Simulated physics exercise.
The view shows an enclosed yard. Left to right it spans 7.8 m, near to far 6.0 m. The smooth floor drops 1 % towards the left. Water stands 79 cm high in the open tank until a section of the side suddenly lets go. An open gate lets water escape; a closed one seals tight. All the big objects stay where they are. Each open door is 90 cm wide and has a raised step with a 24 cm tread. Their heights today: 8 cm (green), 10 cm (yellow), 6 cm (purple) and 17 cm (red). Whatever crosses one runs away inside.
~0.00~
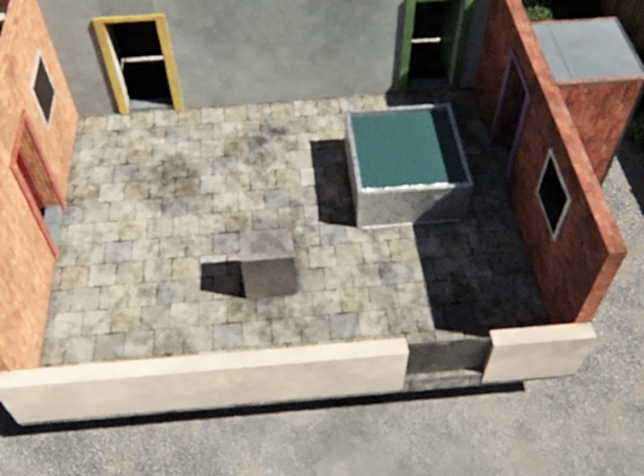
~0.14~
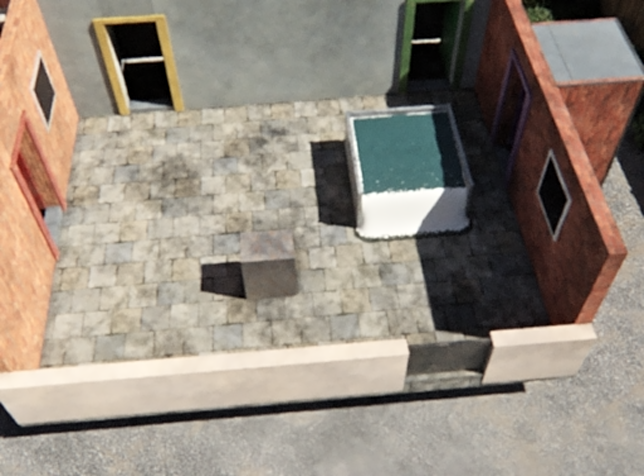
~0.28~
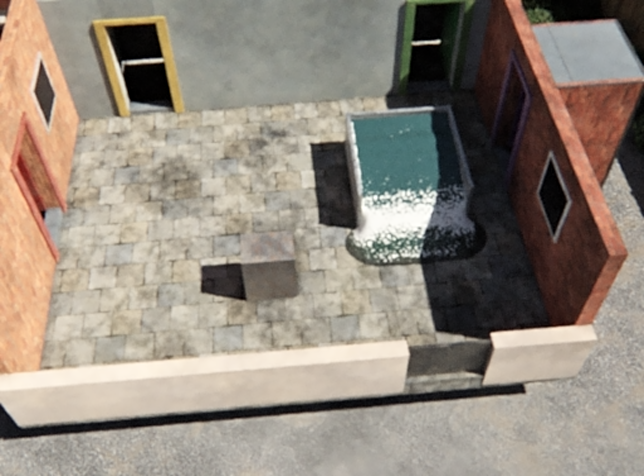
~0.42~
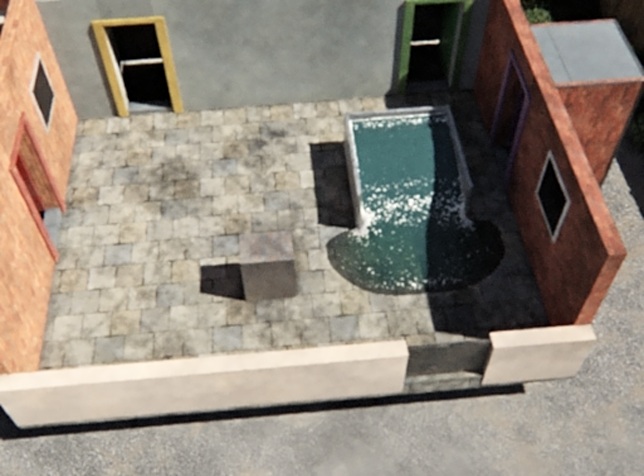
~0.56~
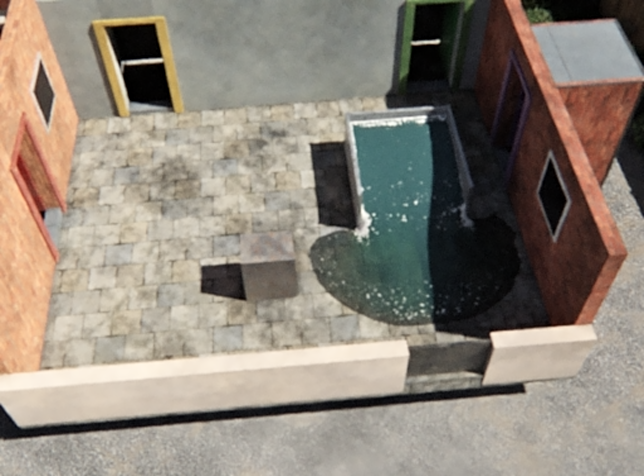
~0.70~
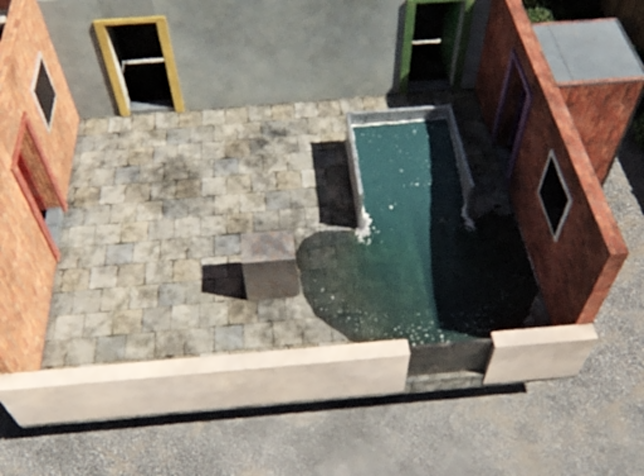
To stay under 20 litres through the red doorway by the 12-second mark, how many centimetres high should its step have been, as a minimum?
Close to 6 cm is just enough.
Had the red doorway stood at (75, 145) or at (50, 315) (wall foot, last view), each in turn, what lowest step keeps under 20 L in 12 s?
About 11.0 and 15 cm.
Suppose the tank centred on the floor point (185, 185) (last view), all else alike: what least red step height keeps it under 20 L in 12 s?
About 7.5 cm.
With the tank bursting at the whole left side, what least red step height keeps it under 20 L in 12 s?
Some 23 cm.
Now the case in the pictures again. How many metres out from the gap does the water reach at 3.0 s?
Roughly 6.6 m.
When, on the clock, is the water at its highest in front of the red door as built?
At about 5.0 s.
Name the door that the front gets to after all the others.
The yellow one.
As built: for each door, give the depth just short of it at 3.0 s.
Depths in cm: Green 0, yellow 0, purple 0, red 0.
After 1.4 s water covers 25 % of the floor, deepest (46 cm) near (547, 354); it has not reached the red door.
After 3.0 s water covers 40 % of the floor, deepest (26 cm) near (35, 401); it has not reached the red door.
After 12.0 s water covers 100 % of the floor, deepest (14 cm) near (65, 212); 6 cm at the red door, 0 litres in over its 17 cm step.
At the red door as built, the water arrived by 3.7 s and peaked near 11 cm at 4.8 s.
With a step of 5 cm, 30 litres would have come in within the 12 s; with 6.5 cm, 14 litres. So under 20 litres takes about 6 cm.
